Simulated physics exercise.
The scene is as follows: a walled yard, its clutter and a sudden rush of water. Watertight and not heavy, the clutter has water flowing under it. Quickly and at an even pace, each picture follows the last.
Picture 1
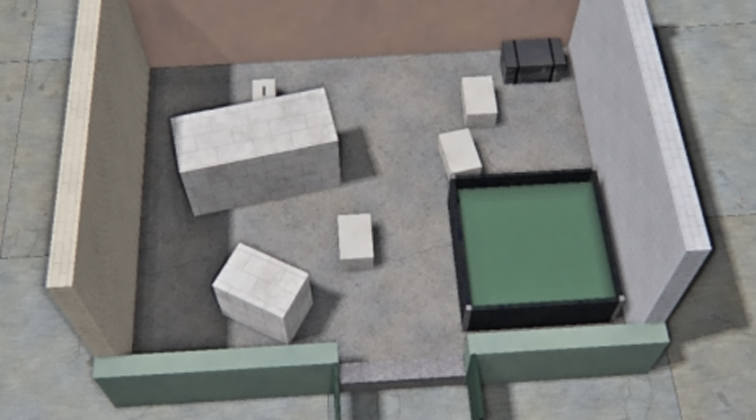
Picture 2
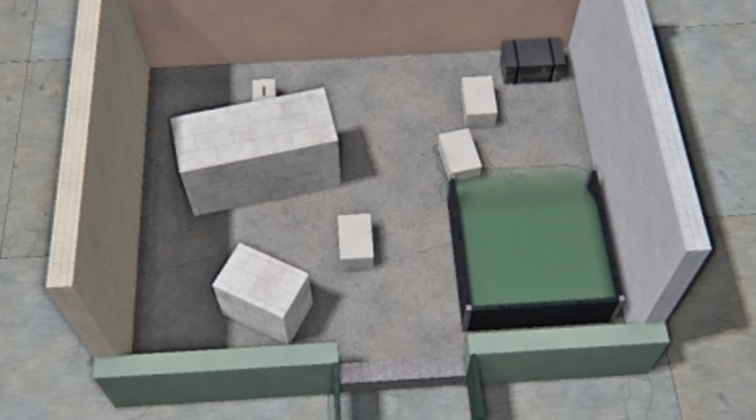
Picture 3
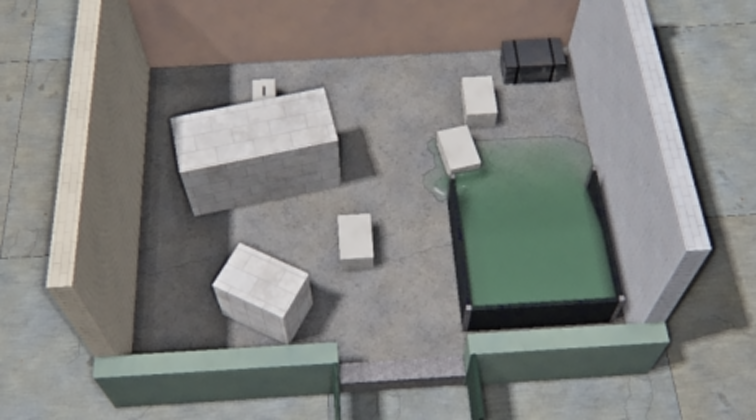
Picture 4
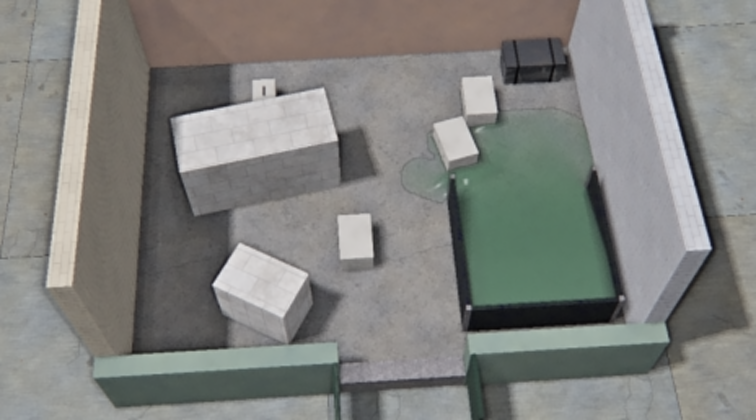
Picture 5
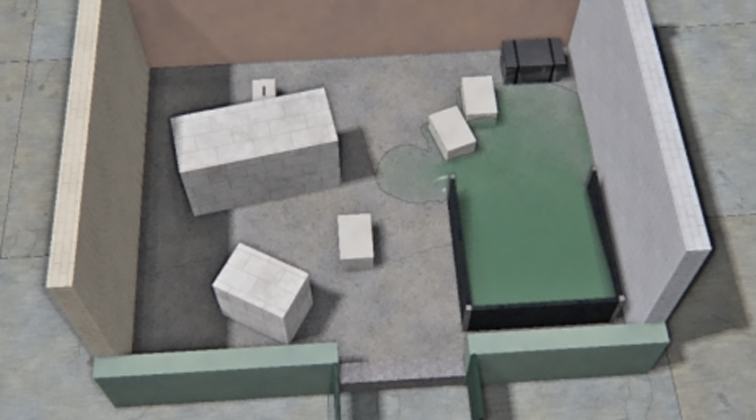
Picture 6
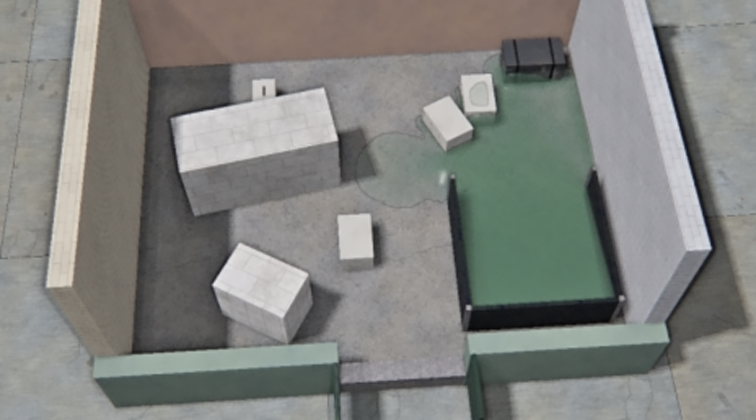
Green water surged out of the far side of a dark-framed tank in a walled yard, spreading toward the back and left as it nudged one nearby pale box a short way backward.
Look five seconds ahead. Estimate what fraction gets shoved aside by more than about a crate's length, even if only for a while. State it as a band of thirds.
Looks to me like two in three or more get shifted a long way.
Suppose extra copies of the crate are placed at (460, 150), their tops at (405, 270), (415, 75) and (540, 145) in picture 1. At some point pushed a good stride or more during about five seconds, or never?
Twin one: Barely shifts; twin two: Slides well clear; twin three: Slides well clear.
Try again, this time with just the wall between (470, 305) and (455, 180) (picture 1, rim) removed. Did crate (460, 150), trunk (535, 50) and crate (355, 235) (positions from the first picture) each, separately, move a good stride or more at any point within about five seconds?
The first: Fell short; the second: Fell short; the third: Went past that.
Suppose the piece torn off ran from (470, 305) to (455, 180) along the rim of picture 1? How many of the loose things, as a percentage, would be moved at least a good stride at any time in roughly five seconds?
I'd say around 20 per cent.
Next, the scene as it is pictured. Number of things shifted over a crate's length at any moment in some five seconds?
The figure is 4.
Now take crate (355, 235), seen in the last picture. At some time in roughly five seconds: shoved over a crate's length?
My call: Not that far.
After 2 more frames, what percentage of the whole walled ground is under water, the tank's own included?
My figure is about 35 percent.
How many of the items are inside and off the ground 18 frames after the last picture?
Counting them up gives 2.
A moment on, 1 of 5 are well off their spots; 0 afloat.
Next, 3 of 5 are well off their spots; 2 afloat.
Later, 4 of 5 are well off their spots; 2 afloat.
In the end, 4 of 5 are well off their spots, and 4 have been at some point; 2 afloat.
